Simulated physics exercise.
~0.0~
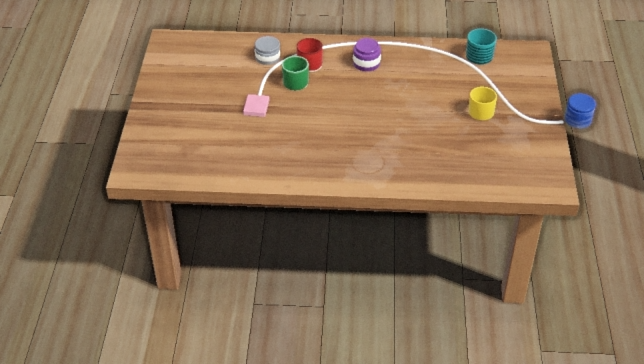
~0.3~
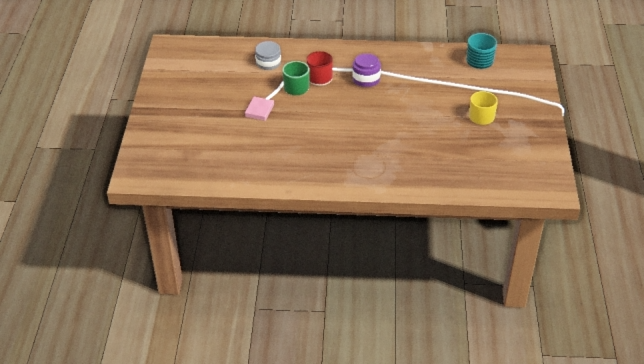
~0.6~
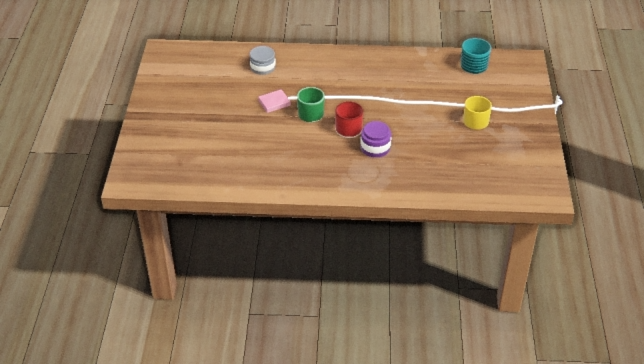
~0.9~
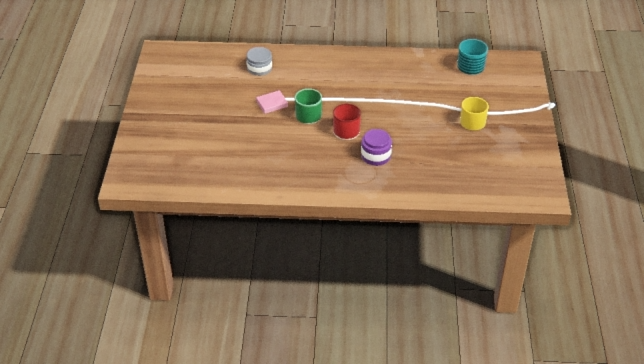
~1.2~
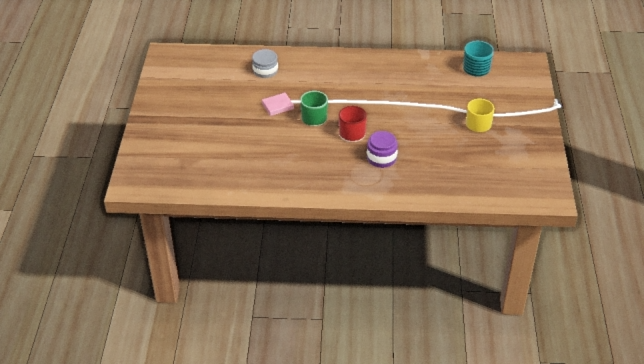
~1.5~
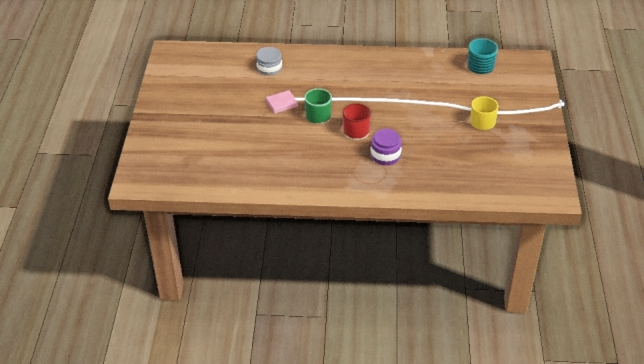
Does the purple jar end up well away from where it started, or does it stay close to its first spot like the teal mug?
The purple jar ends up well away from its starting place, nearer the front of the table. The green mug shifts a smaller distance, and the teal mug hardly moves.
